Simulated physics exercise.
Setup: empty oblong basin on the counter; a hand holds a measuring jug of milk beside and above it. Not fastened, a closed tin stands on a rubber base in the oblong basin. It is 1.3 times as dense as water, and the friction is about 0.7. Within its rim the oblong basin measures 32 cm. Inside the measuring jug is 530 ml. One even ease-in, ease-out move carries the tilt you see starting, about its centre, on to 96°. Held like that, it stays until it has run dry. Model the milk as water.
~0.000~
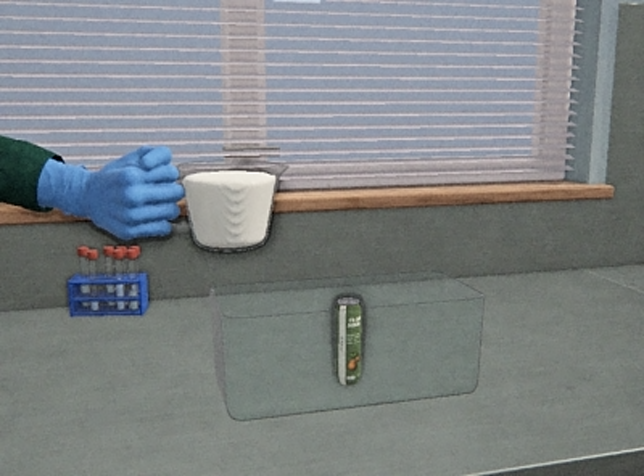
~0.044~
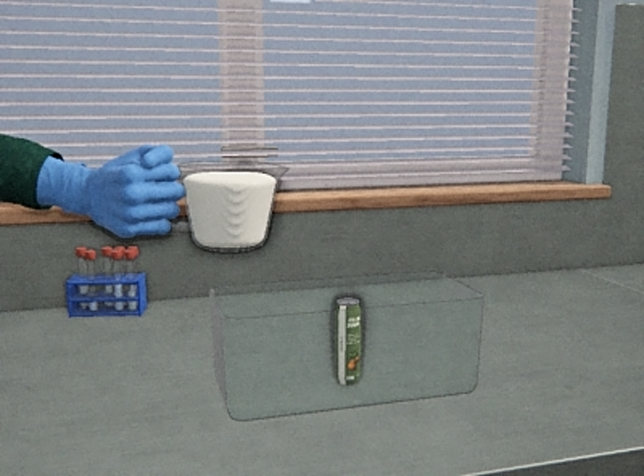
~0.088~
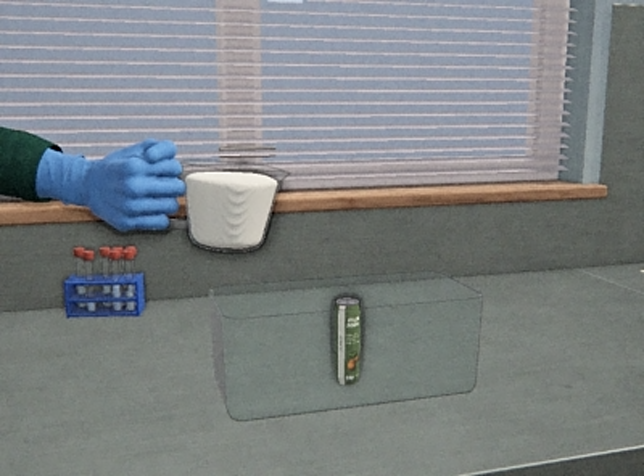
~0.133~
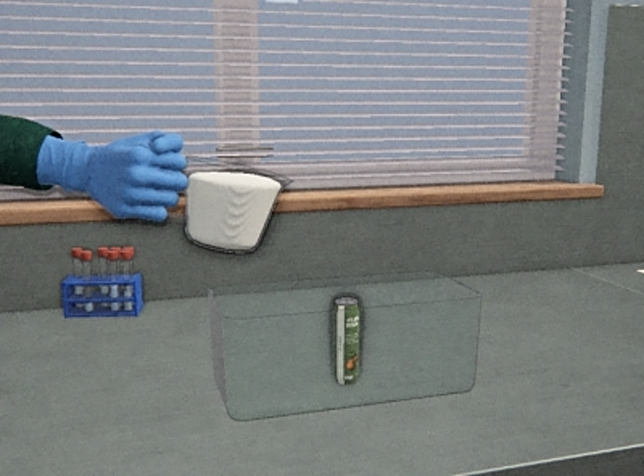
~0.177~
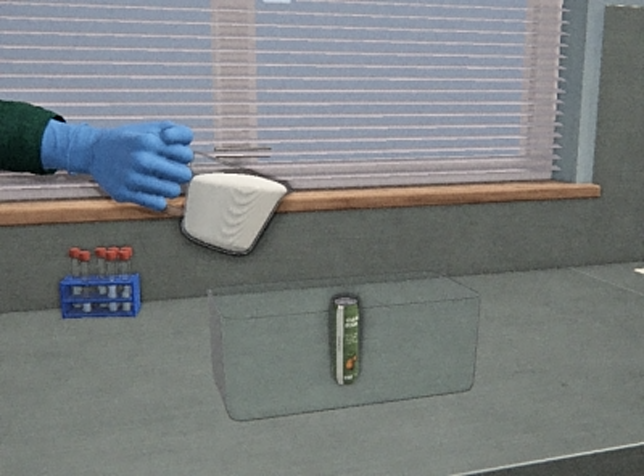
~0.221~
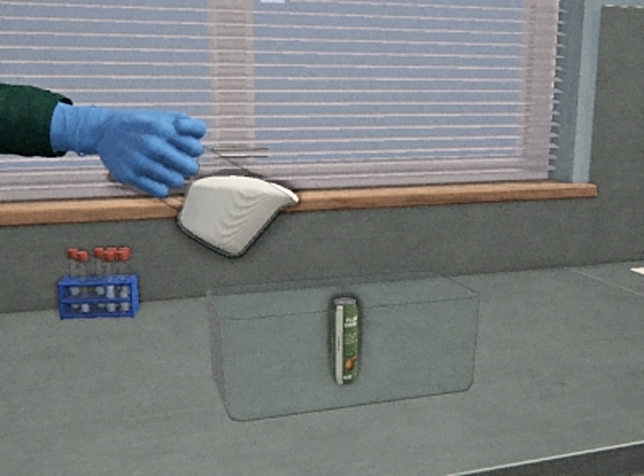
A measuring jug of milk, held by a blue-gloved hand above an empty clear basin with a closed tin standing in it, starts out upright. It leans slightly, then tilts further and further to the right as the hand turns with it, the milk reaching the lowered rim.
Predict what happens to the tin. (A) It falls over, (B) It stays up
It stays up (B).
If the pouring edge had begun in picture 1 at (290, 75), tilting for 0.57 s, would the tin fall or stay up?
Then the tin comes down.
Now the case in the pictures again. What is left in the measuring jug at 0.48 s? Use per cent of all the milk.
Roughly 40 per cent.
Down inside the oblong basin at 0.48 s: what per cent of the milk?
Around 32 percent.
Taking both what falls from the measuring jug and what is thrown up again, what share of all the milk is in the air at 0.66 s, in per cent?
Something like 8 per cent is in the air then.
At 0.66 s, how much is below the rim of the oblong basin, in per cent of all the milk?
It works out near 84 per cent.
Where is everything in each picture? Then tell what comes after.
In the first picture, it leans 0°; its right rim is at (289, 165); the milk meets the walls at (182, 179) and (274, 175); the oblong basin's rim runs from (216, 303) to (463, 284); the tin's top is at (349, 305).
In the second picture, it leans 1°; its right rim is at (290, 167); the milk meets the walls at (183, 178) and (275, 177).
In the third picture, it leans 6°; its right rim is at (292, 172); the milk meets the walls at (184, 177) and (275, 178).
In the fourth picture, it leans 12°; its right rim is at (294, 179); the milk meets the walls at (187, 176) and (279, 182).
In the fifth picture, it leans 21°; its right rim is at (296, 190); the milk meets the walls at (191, 180) and (285, 185).
In the sixth picture, it leans 31°; its right rim is at (296, 202); the milk meets the walls at (192, 185) and (291, 193); 2 per cent is over the edge.
Then, 0.48 s in, the tilt is 90° and 41 per cent is still to pour; the tin stands where it began.
Then, 0.66 s in, the tilt is 96° and 8 per cent is still to pour; the tin leans 5°.
Then, 0.86 s in, the tilt is 96° and 1 per cent is still to pour; the tin leans 5°.
Then, 1.07 s in, the tilt is 96° and 0 per cent is still to pour; the tin stands where it began.
Finally, the tin stands 1 cm from where it began.
